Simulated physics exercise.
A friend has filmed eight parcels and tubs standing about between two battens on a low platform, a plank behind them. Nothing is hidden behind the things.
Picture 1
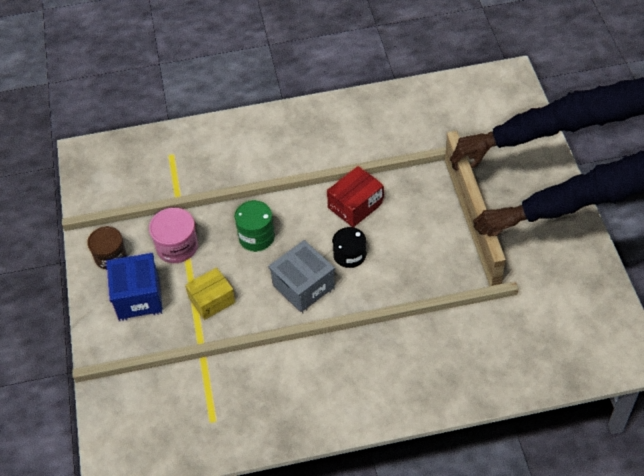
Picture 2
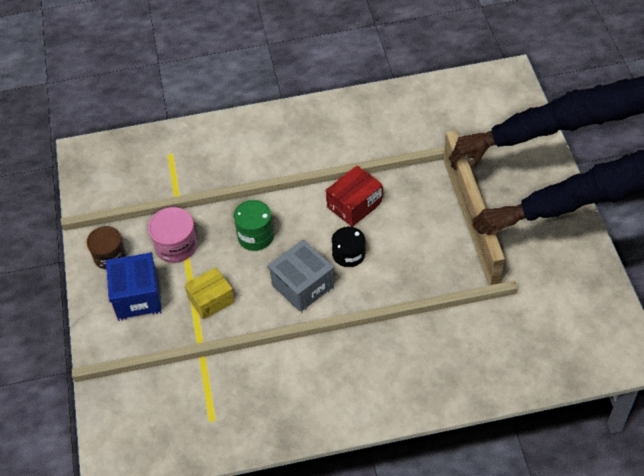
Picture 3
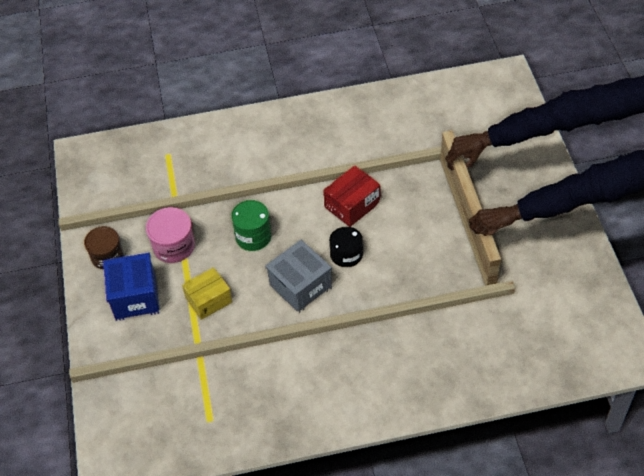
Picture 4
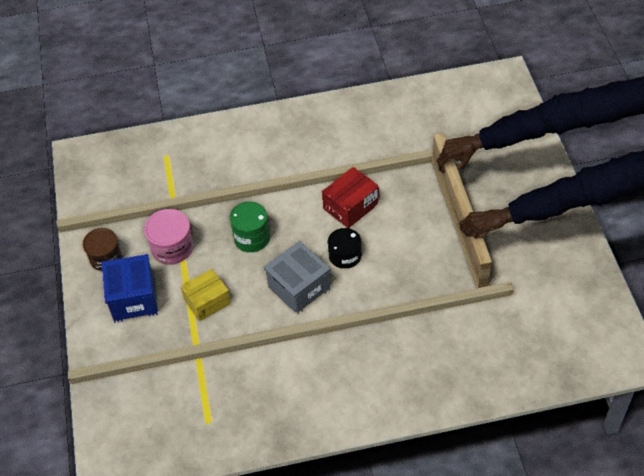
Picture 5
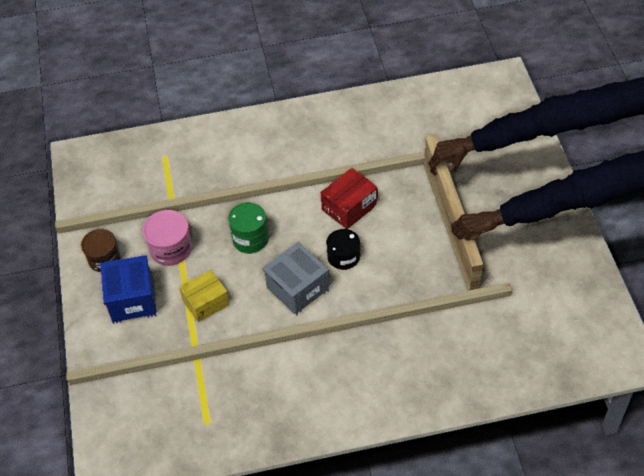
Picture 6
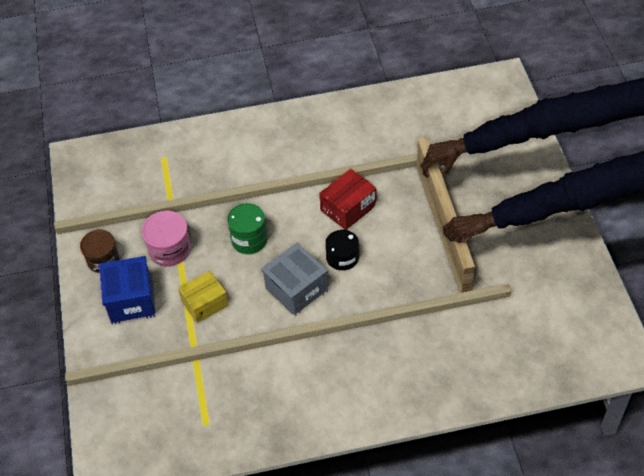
On a pale platform on a grey tiled floor, two dark-sleeved arms slid a wooden plank a short way left between two battens, toward eight colourful tubs and boxes that stayed where they were.
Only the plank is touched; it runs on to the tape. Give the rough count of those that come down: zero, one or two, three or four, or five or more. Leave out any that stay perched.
The number that fall off is zero.
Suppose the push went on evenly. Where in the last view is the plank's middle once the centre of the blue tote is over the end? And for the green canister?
At (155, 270) for the blue tote; at (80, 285) for the green canister.
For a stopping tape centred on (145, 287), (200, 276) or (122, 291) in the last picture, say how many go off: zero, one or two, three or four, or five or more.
Taking them in turn, 1 or 2; not one; three or four.
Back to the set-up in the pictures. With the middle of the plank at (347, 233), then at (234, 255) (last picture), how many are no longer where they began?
First 2, then 6.
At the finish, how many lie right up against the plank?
In contact: 4.
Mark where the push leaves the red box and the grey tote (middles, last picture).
Near (151, 226) and (165, 327).
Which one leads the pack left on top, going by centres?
The brown pail ends nearest.
Soon after, none off yet; brown pail at rest near (100, 252); blue tote at rest near (128, 290); pink pail at rest near (167, 239).
After that, none off yet; brown pail at rest near (100, 252); blue tote at rest near (127, 290); pink pail displaced a little near (158, 242).
In the end, the number that fall off is zero.
